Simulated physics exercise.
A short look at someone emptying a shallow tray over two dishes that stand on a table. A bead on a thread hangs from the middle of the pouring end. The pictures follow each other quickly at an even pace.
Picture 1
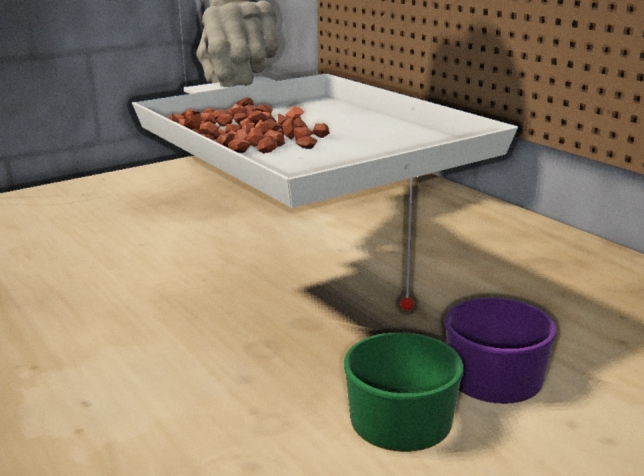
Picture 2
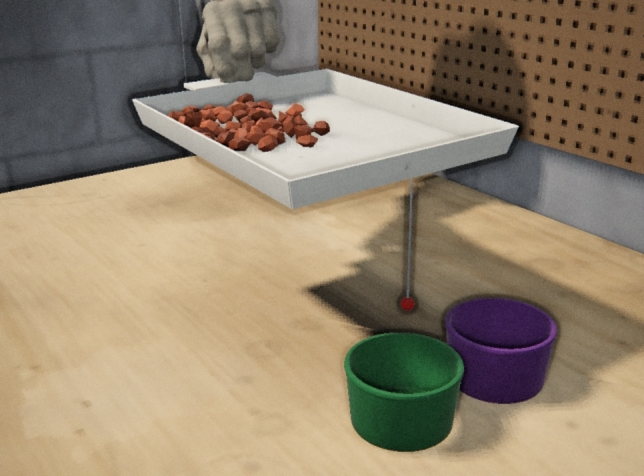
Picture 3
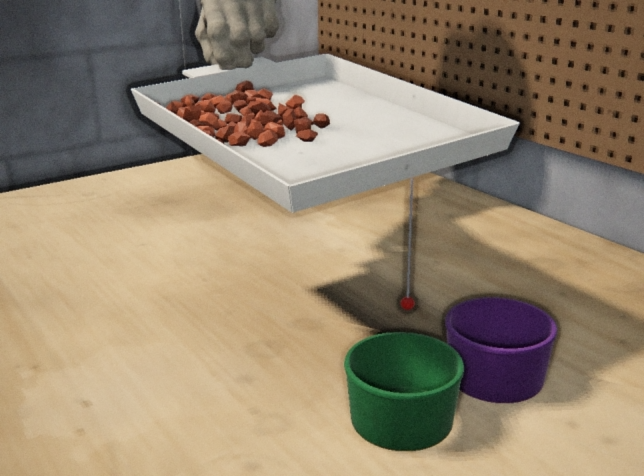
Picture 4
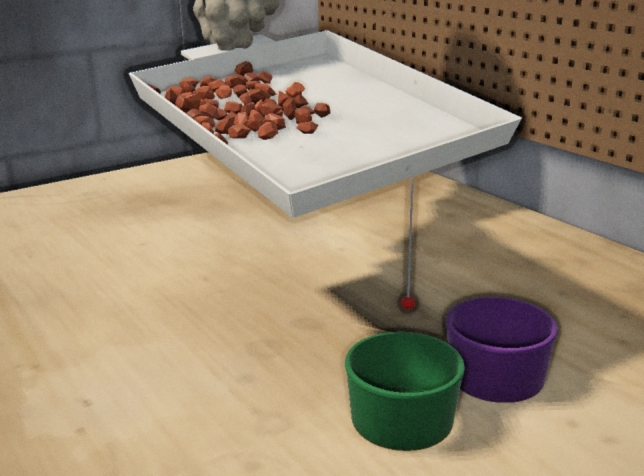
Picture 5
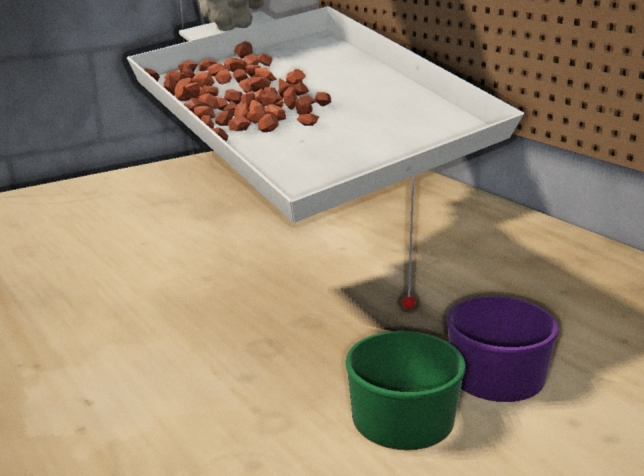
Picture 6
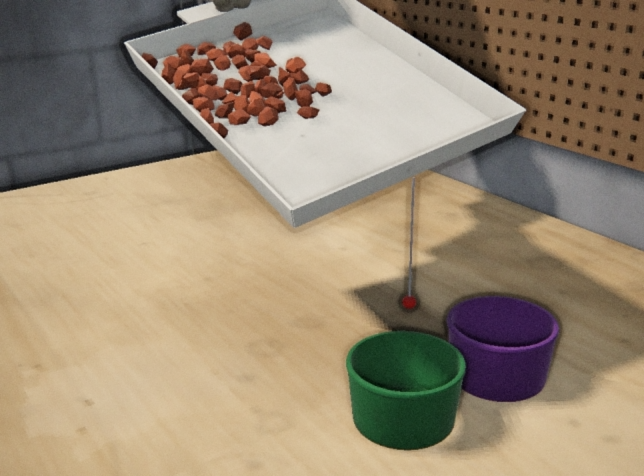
A gloved hand raises the back of a white tray holding reddish chunks, tilting it steadily.
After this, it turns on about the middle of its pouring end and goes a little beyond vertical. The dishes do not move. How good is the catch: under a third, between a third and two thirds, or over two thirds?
Together they catch less than a third.
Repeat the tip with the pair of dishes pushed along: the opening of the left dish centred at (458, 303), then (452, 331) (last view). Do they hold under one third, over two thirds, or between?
The first try: Under a third. The second: Under a third.
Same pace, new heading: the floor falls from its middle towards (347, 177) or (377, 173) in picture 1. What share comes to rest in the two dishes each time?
Near 30 % and 40 %.
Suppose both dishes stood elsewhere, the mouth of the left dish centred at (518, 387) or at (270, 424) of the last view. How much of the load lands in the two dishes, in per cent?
In turn 0 and 20 in a hundred.
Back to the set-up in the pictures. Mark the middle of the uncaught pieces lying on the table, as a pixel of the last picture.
Roughly at (285, 433).
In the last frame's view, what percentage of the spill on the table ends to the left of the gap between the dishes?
Some 100 per cent.
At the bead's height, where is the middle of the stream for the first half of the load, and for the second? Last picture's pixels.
The first part at (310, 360); the rest at (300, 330).
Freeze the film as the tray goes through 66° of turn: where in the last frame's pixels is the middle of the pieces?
Near (300, 203).
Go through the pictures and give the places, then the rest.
The first picture shows corners of the pouring end near (291, 175) and (507, 126), level; middle of the load near (236, 130), bits of crushed brick; left dish near (440, 413); right dish near (537, 367); bead on its thread near (407, 304).
The second picture shows corners of the pouring end near (291, 177) and (508, 126), level; middle of the load near (236, 128).
The third picture shows corners of the pouring end near (292, 181) and (509, 122), tipped barely, lowest at the left corner; middle of the load near (236, 120).
The fourth picture shows corners of the pouring end near (292, 188) and (511, 117), tipped a little, lowest at the left corner; middle of the load near (235, 108).
The fifth picture shows corners of the pouring end near (293, 195) and (513, 112), tipped a little, lowest at the left corner; middle of the load near (235, 96).
The sixth picture shows corners of the pouring end near (294, 202) and (515, 108), tipped clearly, lowest at the left corner; middle of the load near (235, 85); left dish near (442, 411); right dish near (540, 366).
Shortly afterwards, tray tipped steeply; the bulk on the tray; a little in the air.
Next, tray tipped past a quarter turn; only a few on the tray; a little in the left dish; the bulk outside both; a little in the air.
Some moments later, tray tipped past a quarter turn; a little in the left dish; all but a few outside both.
In the end, tray tipped past a quarter turn; a little in the left dish; none at all in the right dish; all but a few outside both.
